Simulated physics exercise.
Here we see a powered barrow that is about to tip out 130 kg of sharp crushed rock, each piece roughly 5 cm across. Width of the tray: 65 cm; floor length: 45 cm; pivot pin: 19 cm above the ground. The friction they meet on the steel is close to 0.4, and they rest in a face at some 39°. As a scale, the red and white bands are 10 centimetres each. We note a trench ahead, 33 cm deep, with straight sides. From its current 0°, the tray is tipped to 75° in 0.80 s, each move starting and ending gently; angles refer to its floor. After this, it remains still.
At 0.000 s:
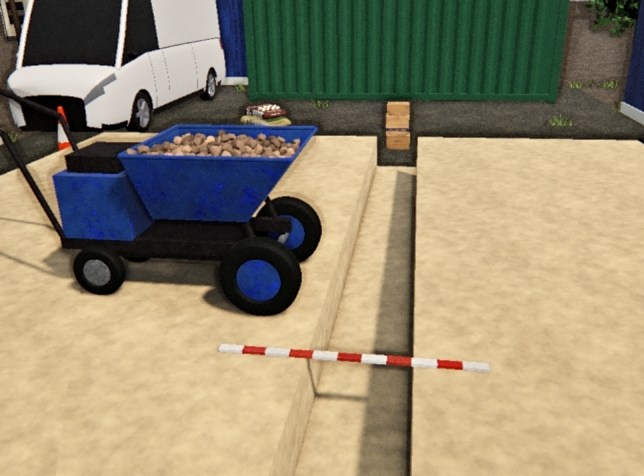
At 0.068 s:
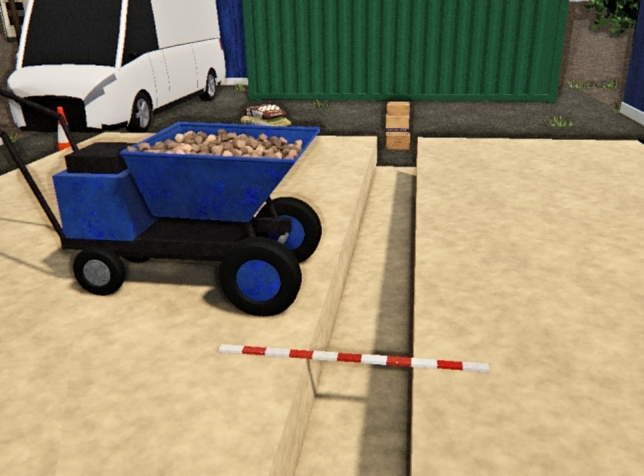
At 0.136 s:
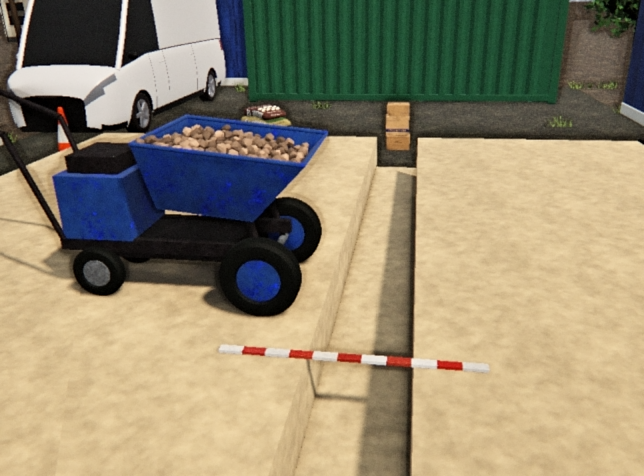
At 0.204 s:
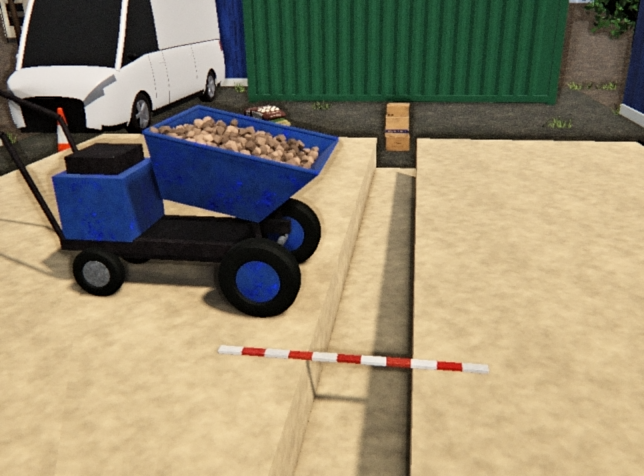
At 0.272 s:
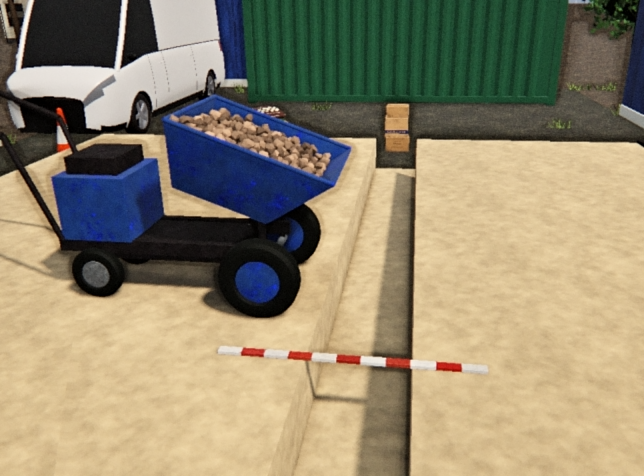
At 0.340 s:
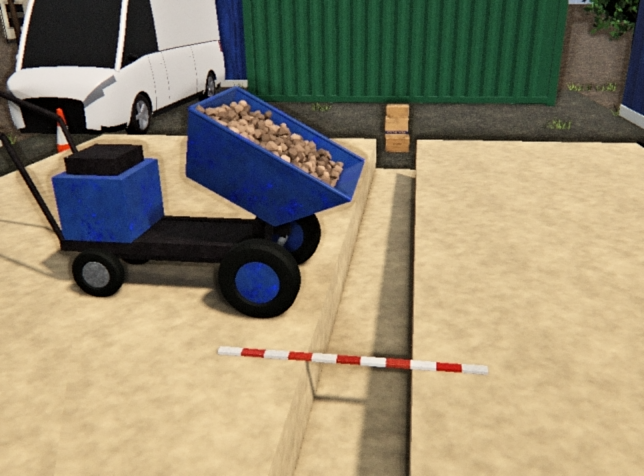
A blue wheeled barrow steadily tilts its tray of brown stones rightward beside a narrow trench.
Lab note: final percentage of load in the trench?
Approx. 52 %.
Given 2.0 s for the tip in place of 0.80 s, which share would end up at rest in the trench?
In that case, around 65%.
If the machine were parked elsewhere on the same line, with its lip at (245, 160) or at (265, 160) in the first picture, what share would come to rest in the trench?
Near 90 and near 70 percent.
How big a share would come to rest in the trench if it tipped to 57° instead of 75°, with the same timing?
It comes out at about 10 percent.
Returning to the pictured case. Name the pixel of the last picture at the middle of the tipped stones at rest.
About (409, 316).
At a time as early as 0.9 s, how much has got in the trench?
At that moment: Approx. 5 %.
After 0.6 s the floor is at 63°; 100 % in the tray; the foremost stones are at (383, 242).
After 0.9 s the floor is at 75°; 66 % in the tray, 6 % in the trench, 27 % past the trench; the foremost stones are at (479, 292).
After 1.2 s the floor is at 75°; 27 % in the tray, 22 % in the trench, 51 % past the trench; the foremost stones are at (592, 284).
After 3.2 s the floor is at 75°; 0 % in the tray, 52 % in the trench, 48 % past the trench; the foremost stones are at (637, 285).
